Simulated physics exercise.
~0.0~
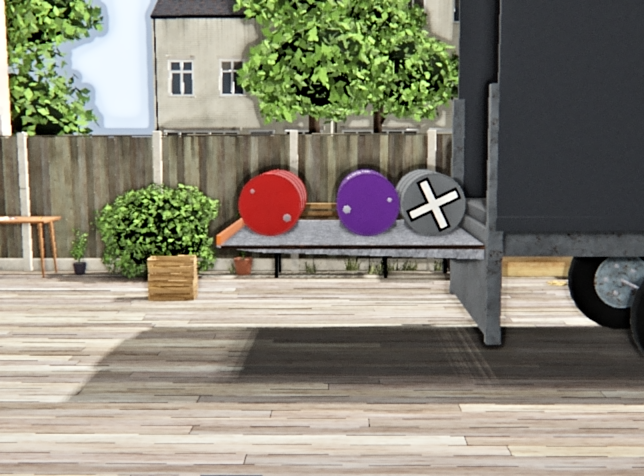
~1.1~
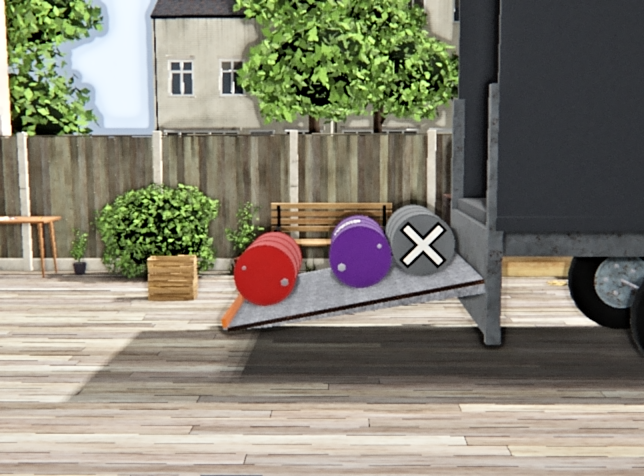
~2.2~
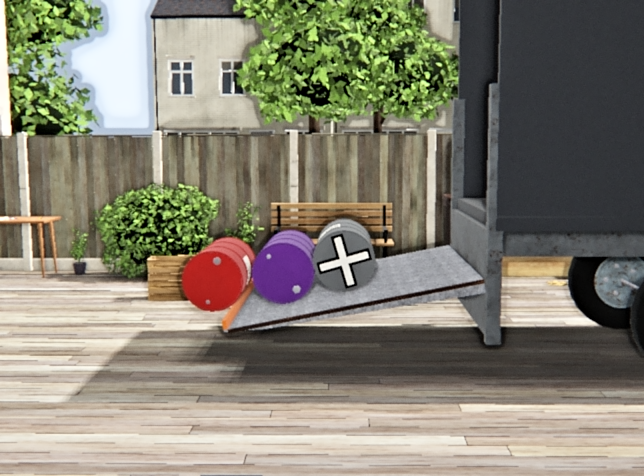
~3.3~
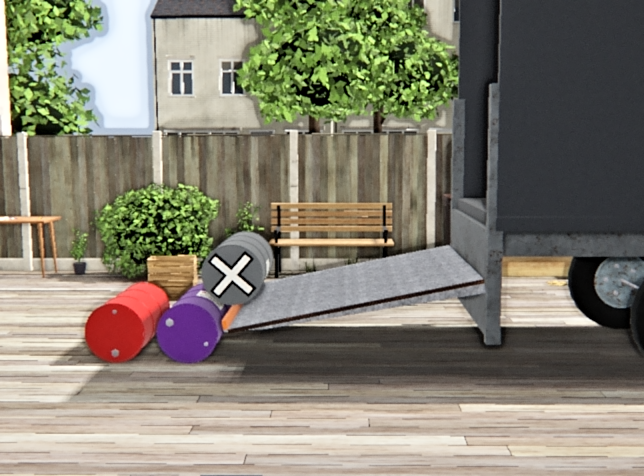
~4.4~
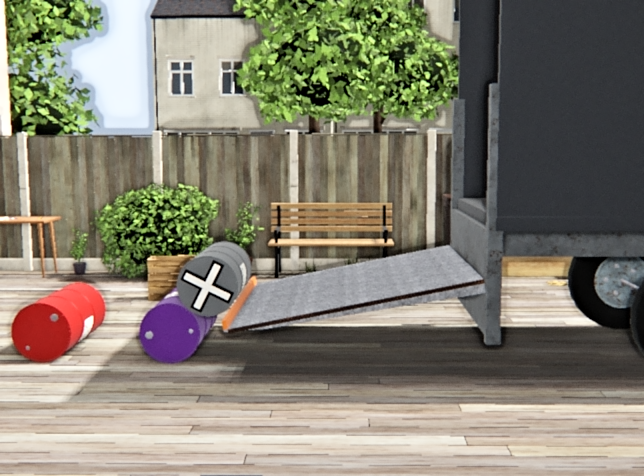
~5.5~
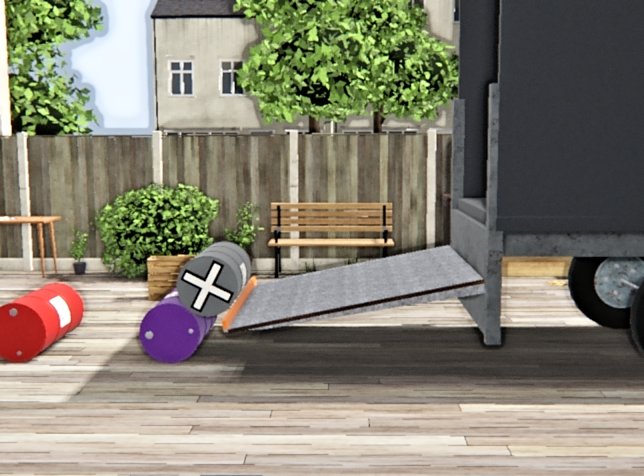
In this clip, a platform behind a truck lowers and tilts down to the left, and red, purple and cross-marked gray drums roll off it onto the ground; the red one rolls far left, while the gray one ends resting against the purple one and the platform's edge.
